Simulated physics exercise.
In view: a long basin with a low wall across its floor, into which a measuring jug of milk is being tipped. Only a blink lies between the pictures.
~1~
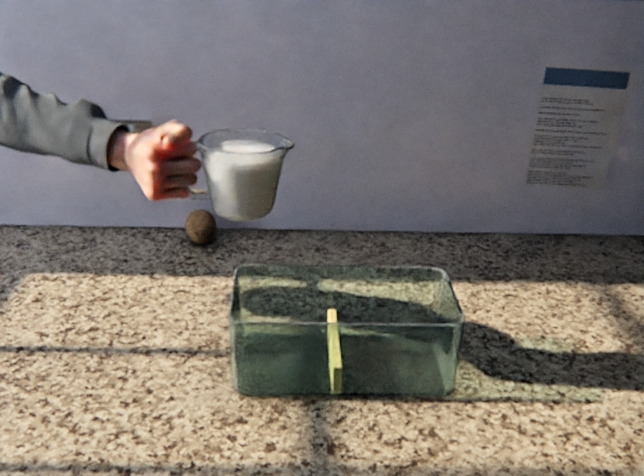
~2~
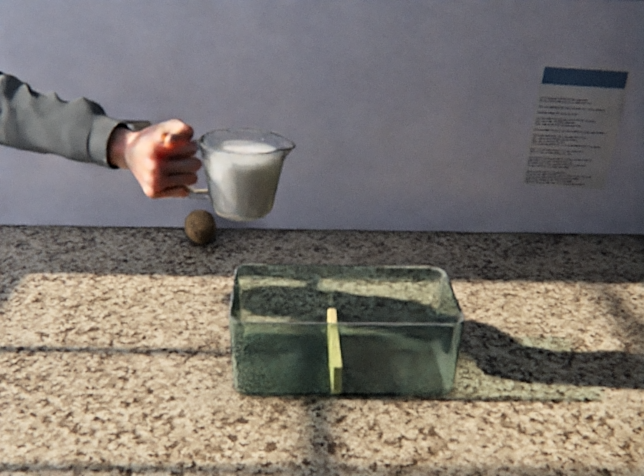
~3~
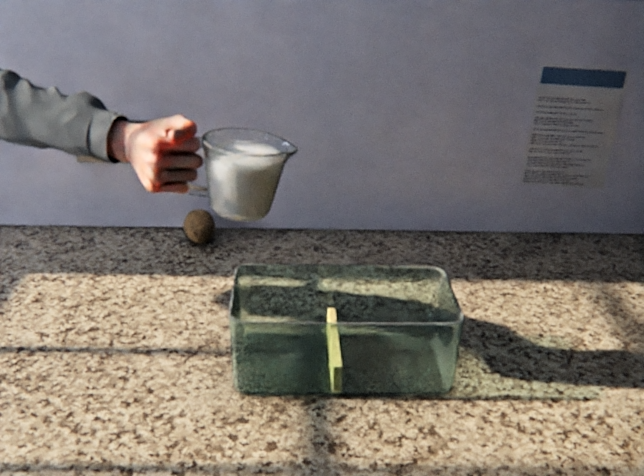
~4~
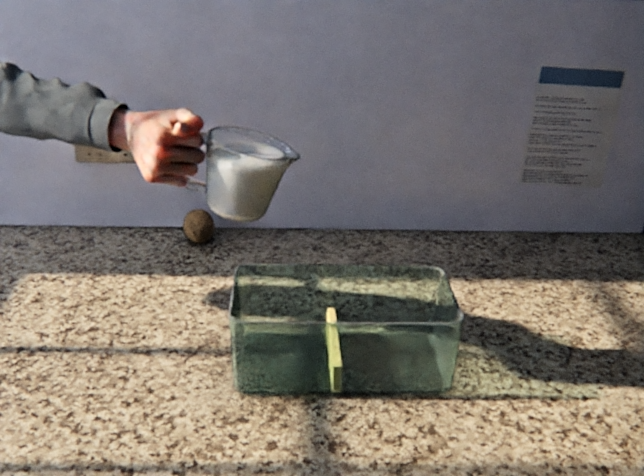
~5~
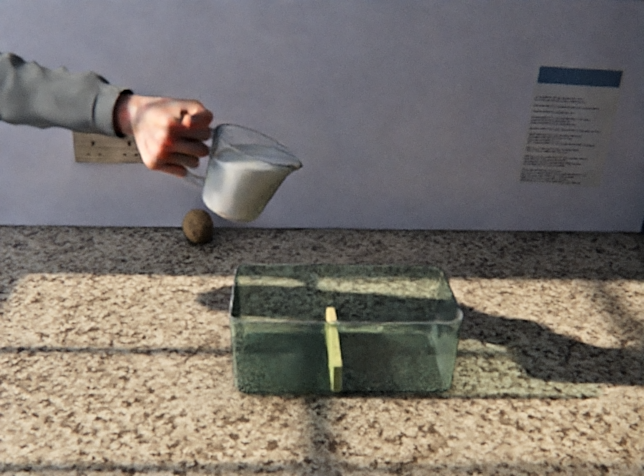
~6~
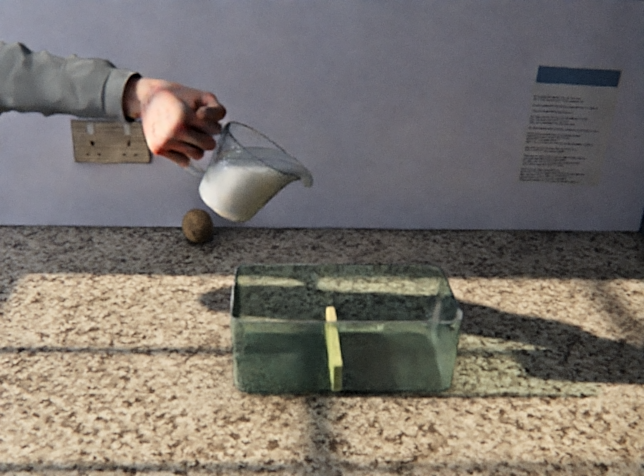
A glass measuring jug of milk, held by a hand at the left above a long green-tinted basin with a low wall across it, starts almost upright and still. The hand then tilts it to the right, slowly at first and then more steeply, until the milk reaches the lowered rim.
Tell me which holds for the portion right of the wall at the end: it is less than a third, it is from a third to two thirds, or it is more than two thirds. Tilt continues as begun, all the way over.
It is from a third to two thirds.
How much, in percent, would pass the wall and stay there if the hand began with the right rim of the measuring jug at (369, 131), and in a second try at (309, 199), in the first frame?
Start one gives close to 90 percent, start two close to 55 percent.
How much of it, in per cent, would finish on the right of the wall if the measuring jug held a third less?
Roughly 25 percent.
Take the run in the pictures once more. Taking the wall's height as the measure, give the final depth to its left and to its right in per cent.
The left comes to 20 % and the right to 20 %.
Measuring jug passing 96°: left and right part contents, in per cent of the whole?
About 5 % left and about 30 % right.
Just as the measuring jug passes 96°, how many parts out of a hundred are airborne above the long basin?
Around 35 in a hundred, more or less.
A moment on, the measuring jug is tipped on its side and 31 per cent is still to pour, 4 is left of the wall and 31 right of it.
Next, the measuring jug is tipped right over and 0 per cent is still to pour, 45 is left of the wall and 50 right of it.
Then the measuring jug is tipped right over and 0 per cent is still to pour, 47 is left of the wall and 51 right of it.
Later the measuring jug is tipped right over and 0 per cent is still to pour, 47 is left of the wall and 51 right of it.
At rest 47 per cent lies left of the wall, 51 right of it and 2 outside.
